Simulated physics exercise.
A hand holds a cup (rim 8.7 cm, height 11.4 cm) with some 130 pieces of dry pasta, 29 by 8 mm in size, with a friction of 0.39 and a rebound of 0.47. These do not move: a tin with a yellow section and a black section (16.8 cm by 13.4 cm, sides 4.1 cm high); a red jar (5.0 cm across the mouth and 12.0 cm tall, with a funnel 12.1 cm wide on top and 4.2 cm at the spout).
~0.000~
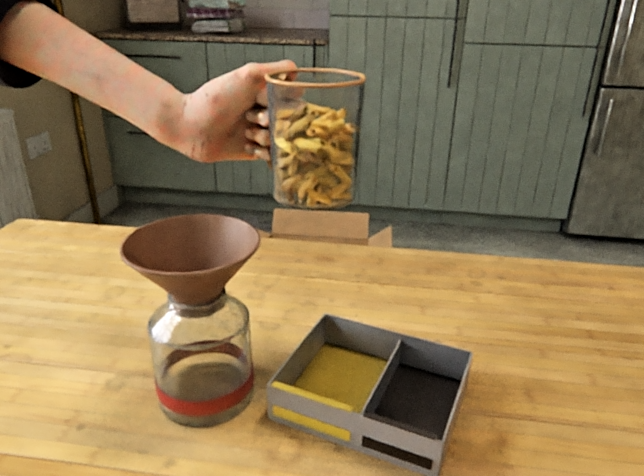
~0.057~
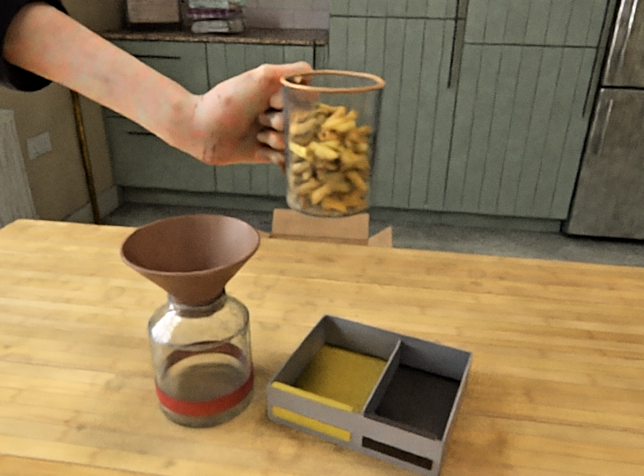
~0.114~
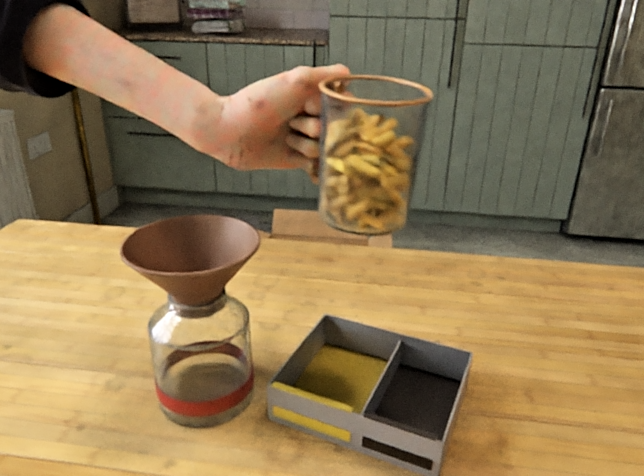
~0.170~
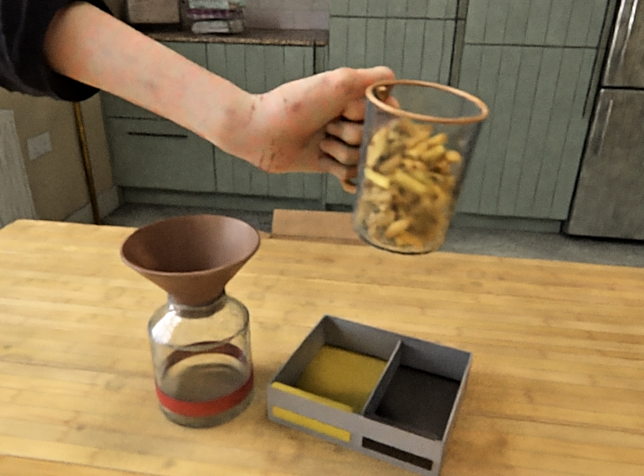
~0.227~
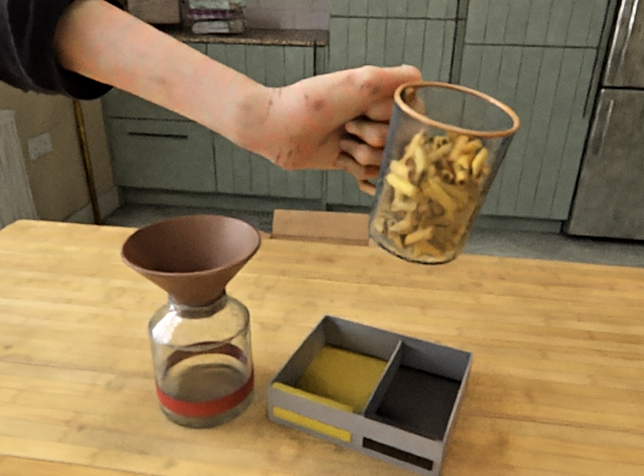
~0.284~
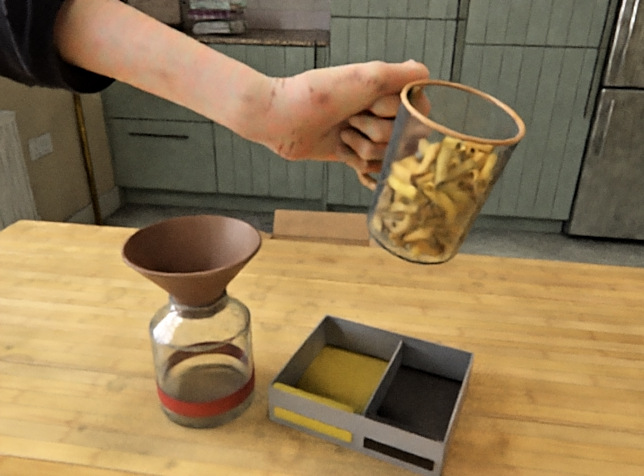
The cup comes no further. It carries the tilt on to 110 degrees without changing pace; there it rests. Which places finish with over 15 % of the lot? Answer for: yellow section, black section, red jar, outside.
Yellow section below, black section below, red jar below, outside above.
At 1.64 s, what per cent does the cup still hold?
About 65 per cent.
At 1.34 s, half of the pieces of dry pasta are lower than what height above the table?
About 24 cm.
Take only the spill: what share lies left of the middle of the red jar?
Roughly 0 per cent.
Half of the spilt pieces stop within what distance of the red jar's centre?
Some 30 cm.
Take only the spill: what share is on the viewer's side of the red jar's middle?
About 100 per cent.
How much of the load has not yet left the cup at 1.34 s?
Roughly 95 per cent.
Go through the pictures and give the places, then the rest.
In the first picture, cup at (315, 106); tilt 0 degrees; moved 0.0 cm; lip at (348, 84); top of the load at (311, 121); divided tin at (375, 367); red jar at (202, 344).
In the second picture, cup at (332, 112); tilt 1 degrees; moved 2.2 cm; lip at (367, 89); top of the load at (334, 123).
In the third picture, cup at (372, 125); tilt 4 degrees; moved 7.0 cm; low side front right; lip at (416, 102); top of the load at (367, 133).
In the fourth picture, cup at (418, 142); tilt 9 degrees; moved 11.7 cm; low side front right; lip at (473, 120); top of the load at (403, 144).
In the fifth picture, cup at (442, 152); tilt 13 degrees; moved 13.8 cm; low side front right; lip at (506, 133); top of the load at (412, 154).
In the sixth picture, cup at (444, 156); tilt 18 degrees; moved 13.8 cm; low side front right; lip at (511, 141); top of the load at (468, 162); divided tin at (376, 369); red jar at (203, 345). It turns about 80 degrees a second.
After 0.69 s, tilt 51 degrees; cup 100 %; middle of all pieces near (426, 194).
After 1.03 s, tilt 78 degrees; cup 100 %; middle of all pieces near (425, 189).
Then, at 1.34 s, tilt 103 degrees; cup 95 %, funnel 5 %; middle of all pieces near (433, 202).
Then, at 1.64 s, tilt 110 degrees; cup 65 %, outside 15 %, funnel 15 %, in the air 5 %; middle of all pieces near (465, 284).
In the end, at 3.3 s, cup 0 %, yellow section 0 %, black section 0 %, red jar 0 %, outside 100 %, funnel 0 %.
